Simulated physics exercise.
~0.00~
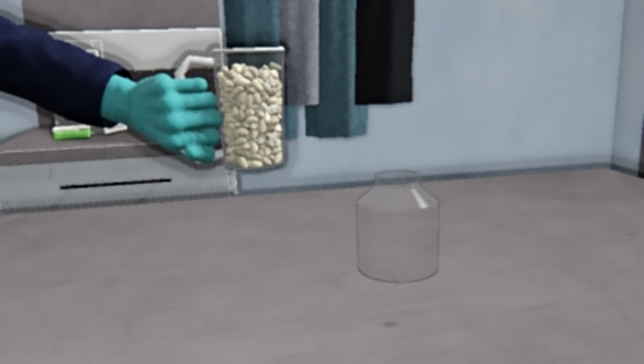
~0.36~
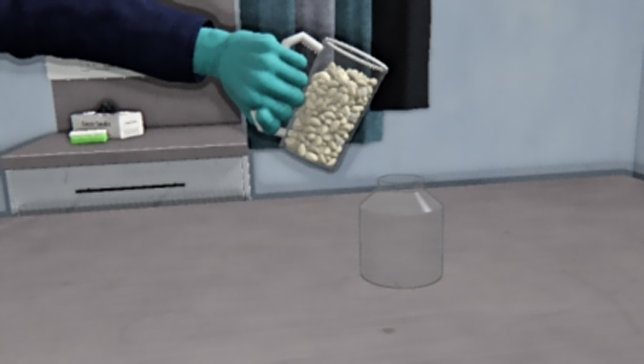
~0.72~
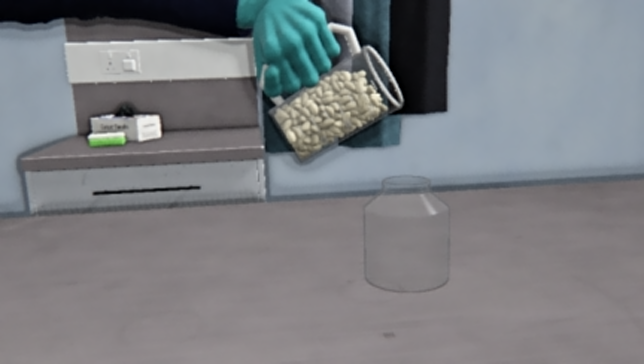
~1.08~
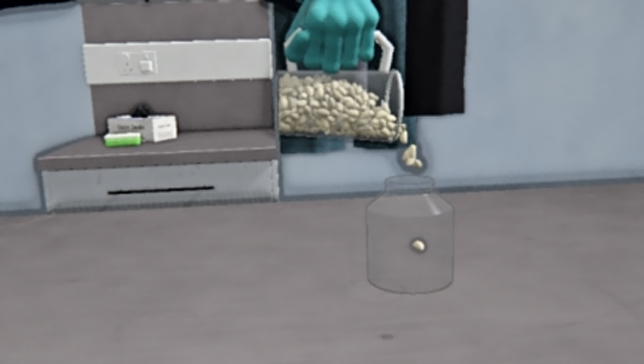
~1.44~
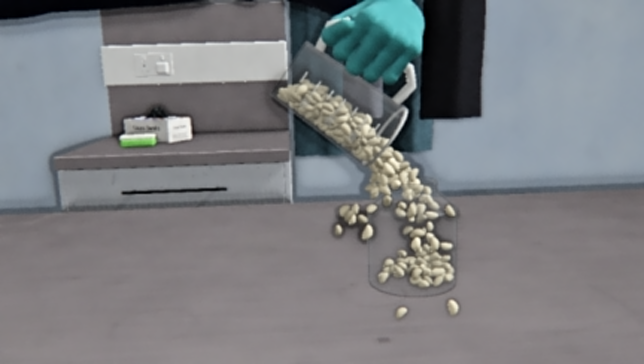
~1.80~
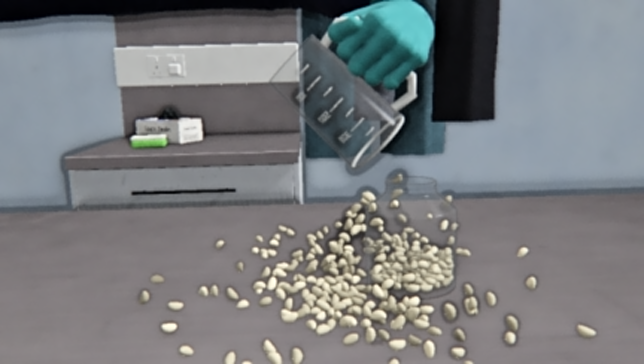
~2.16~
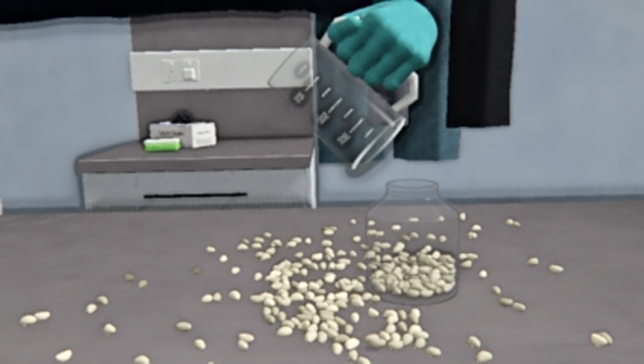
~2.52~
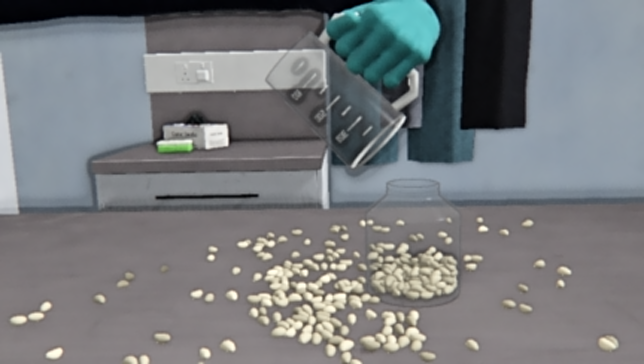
A teal-gloved hand tips a clear measuring cup of white beans over a glass jar, spilling most across the grey tabletop.
